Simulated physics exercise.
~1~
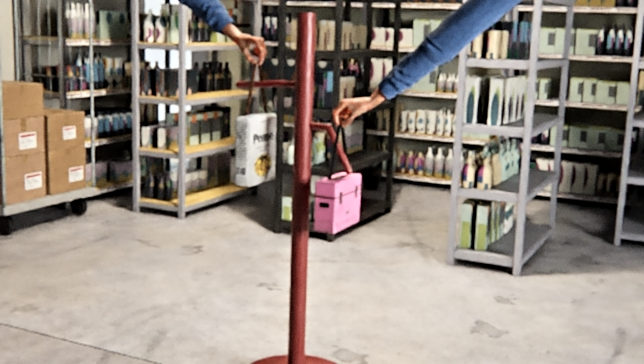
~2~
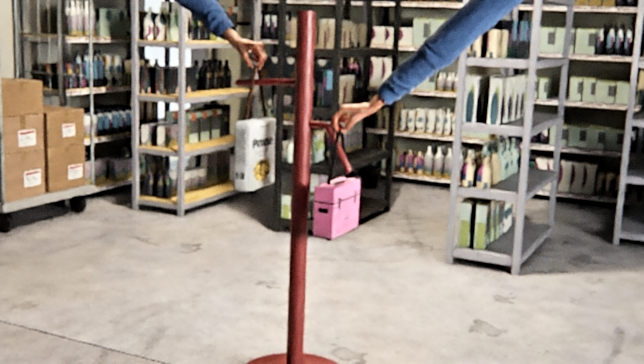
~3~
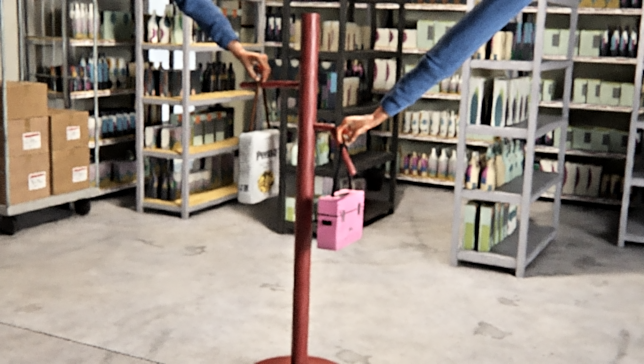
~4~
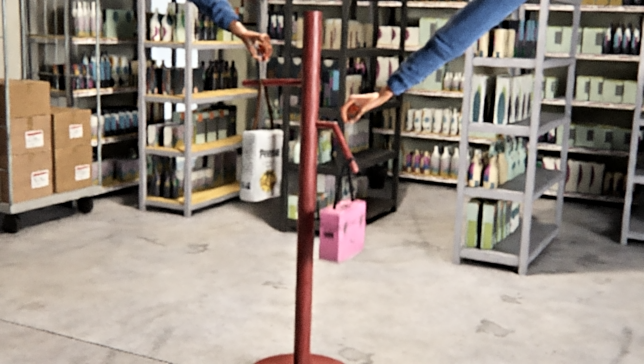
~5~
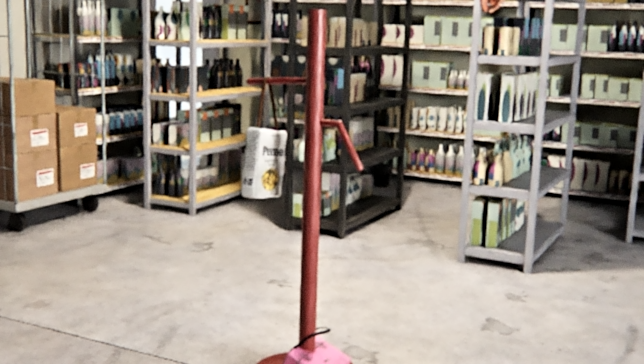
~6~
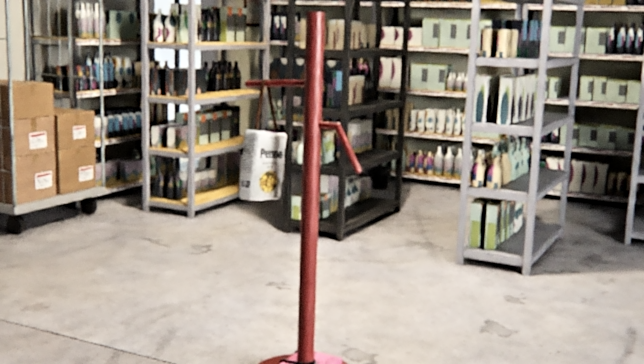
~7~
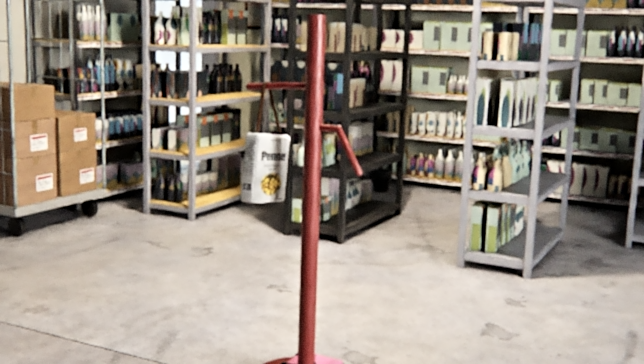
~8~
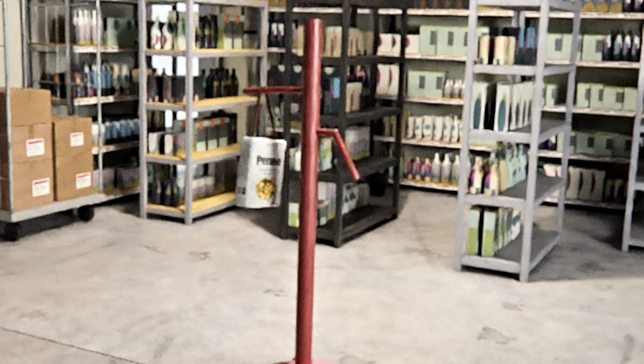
The clip opens on a dark red stand with two arms in a storeroom lined with stocked shelves, as two blue-sleeved arms reach in from above. One hand holds a white bag by its loop at the left peg, while the other holds a pink case at the drooping right peg. Both items are lowered a little, the pink case sinking further along the slanted peg. The hands let go and draw away. The pink case slips off and drops to the stand's base, landing on its side. The white bag stays hanging from the left peg, while the case remains on the floor.
